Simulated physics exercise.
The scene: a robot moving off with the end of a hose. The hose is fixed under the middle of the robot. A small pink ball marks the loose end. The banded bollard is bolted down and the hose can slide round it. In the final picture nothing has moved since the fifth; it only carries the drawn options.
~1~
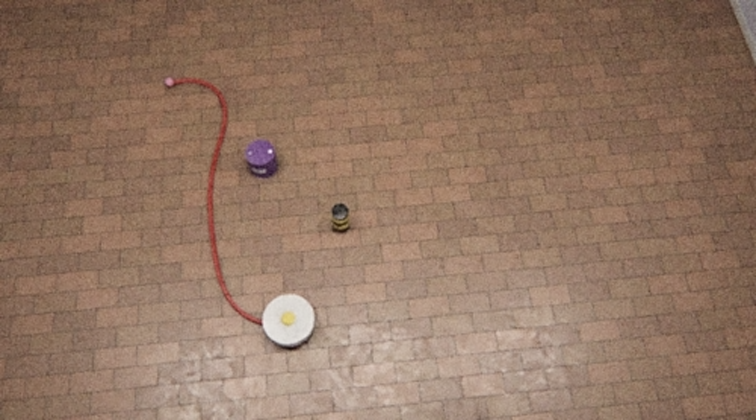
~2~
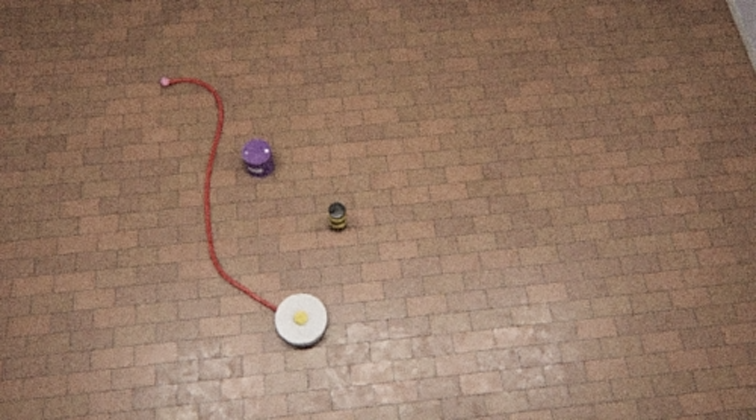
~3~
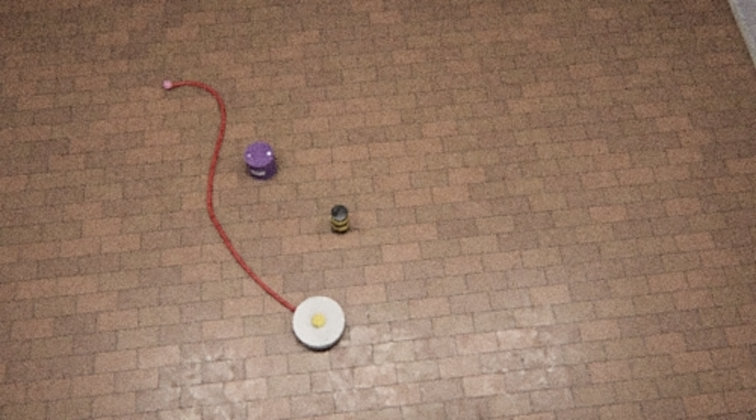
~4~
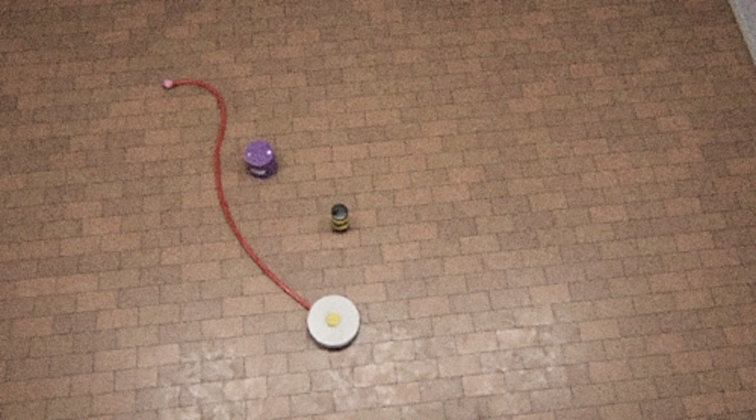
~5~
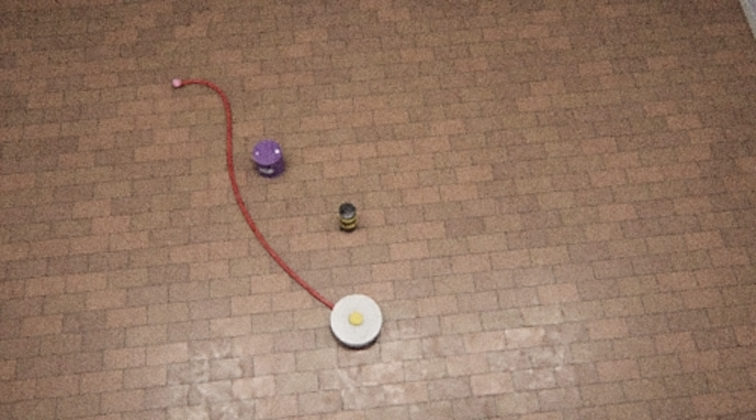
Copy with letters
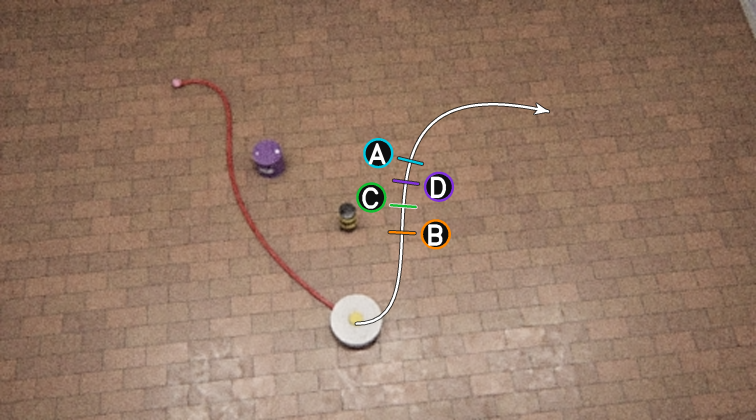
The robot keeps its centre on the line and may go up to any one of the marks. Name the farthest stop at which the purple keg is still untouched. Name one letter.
The farthest safe stop is D.
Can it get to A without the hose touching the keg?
No.
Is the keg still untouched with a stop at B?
For that mark, yes.
On the copy, A at (410, 161); B at (402, 233); C at (403, 206); D at (406, 182); the route from (357, 324) via (410, 163) to (548, 111).
On D. First, robot (398, 282), middle of the hose (250, 199), free end (178, 83).
Then, robot (403, 224), middle of the hose (250, 199), free end (178, 83).
Finally, robot (406, 178), middle of the hose (258, 194), free end (178, 83); only the bollard has been touched, if anything.
By contrast, A brings the hose against the keg; B is safe but short; C is safe but short.
